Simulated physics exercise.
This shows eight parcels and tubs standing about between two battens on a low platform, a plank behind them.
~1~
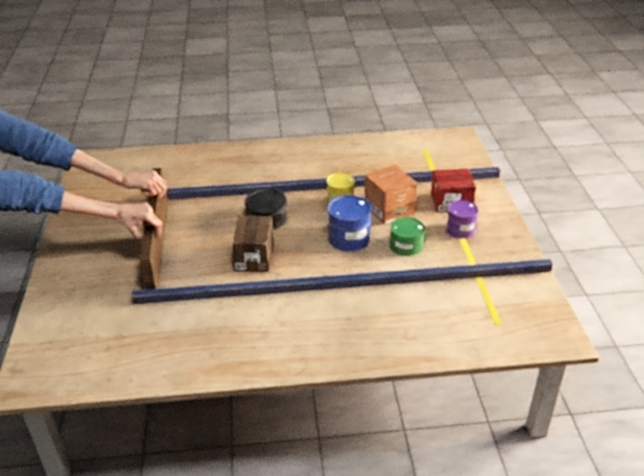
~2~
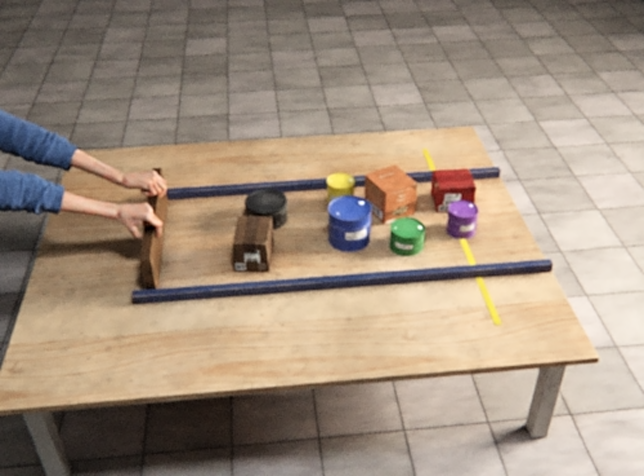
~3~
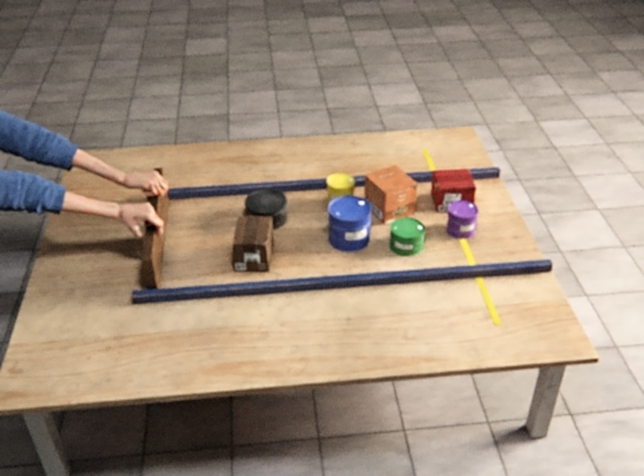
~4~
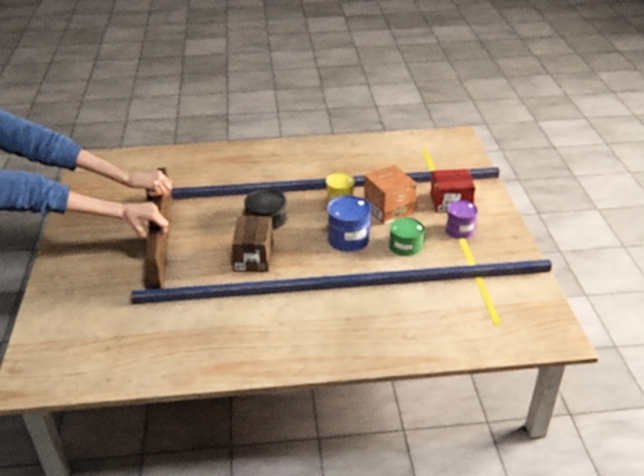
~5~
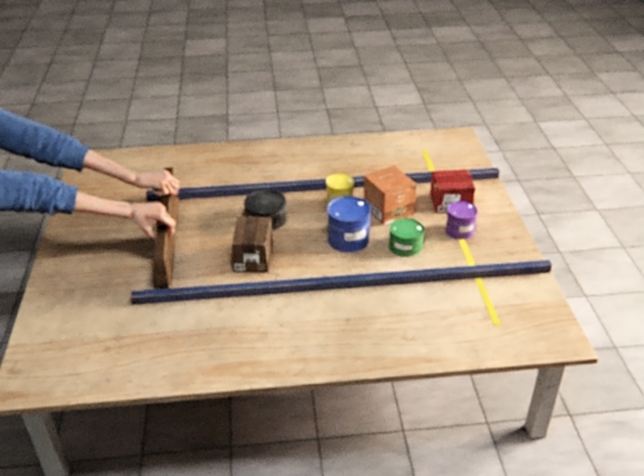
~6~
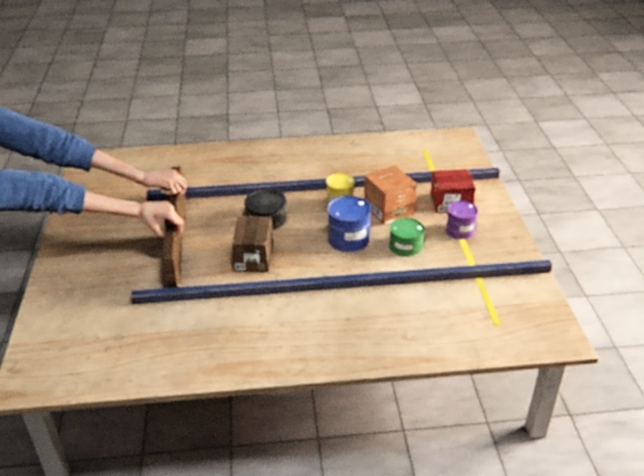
On a low wooden platform in a tiled room, colourful tubs and boxes stand between two dark blue battens, some near a strip of yellow tape. Two hands hold a brown plank upright at the left, still at first, then slide it slightly rightward, while the tubs and boxes stay put.
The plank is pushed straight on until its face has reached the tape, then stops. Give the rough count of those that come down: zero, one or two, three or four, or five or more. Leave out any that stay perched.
The number that fall off is one or two.
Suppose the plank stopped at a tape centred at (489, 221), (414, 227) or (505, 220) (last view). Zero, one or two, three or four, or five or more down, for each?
Taking them in turn, five or over; zero; 5 or more.
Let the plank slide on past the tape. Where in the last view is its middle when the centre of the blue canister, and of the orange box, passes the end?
Its middle is around (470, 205) and around (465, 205).
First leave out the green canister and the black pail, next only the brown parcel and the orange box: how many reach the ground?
The counts: 2 and 0.
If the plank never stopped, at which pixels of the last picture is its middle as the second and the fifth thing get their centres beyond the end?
About (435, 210), then (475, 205).
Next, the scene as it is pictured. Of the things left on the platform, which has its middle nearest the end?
The orange box.
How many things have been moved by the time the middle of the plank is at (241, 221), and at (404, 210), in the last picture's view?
The counts are 1 and 8.
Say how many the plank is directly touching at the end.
3 of them.
A little later, none off yet; red parcel at rest near (453, 191); purple canister at rest near (462, 220); green canister at rest near (407, 237).
Next, none off yet; red parcel moving near (455, 191); purple canister at rest near (462, 220); green canister shifted about its own width near (447, 241).
When it is over, the number that fall off is one or two; down, purple canister and red parcel.
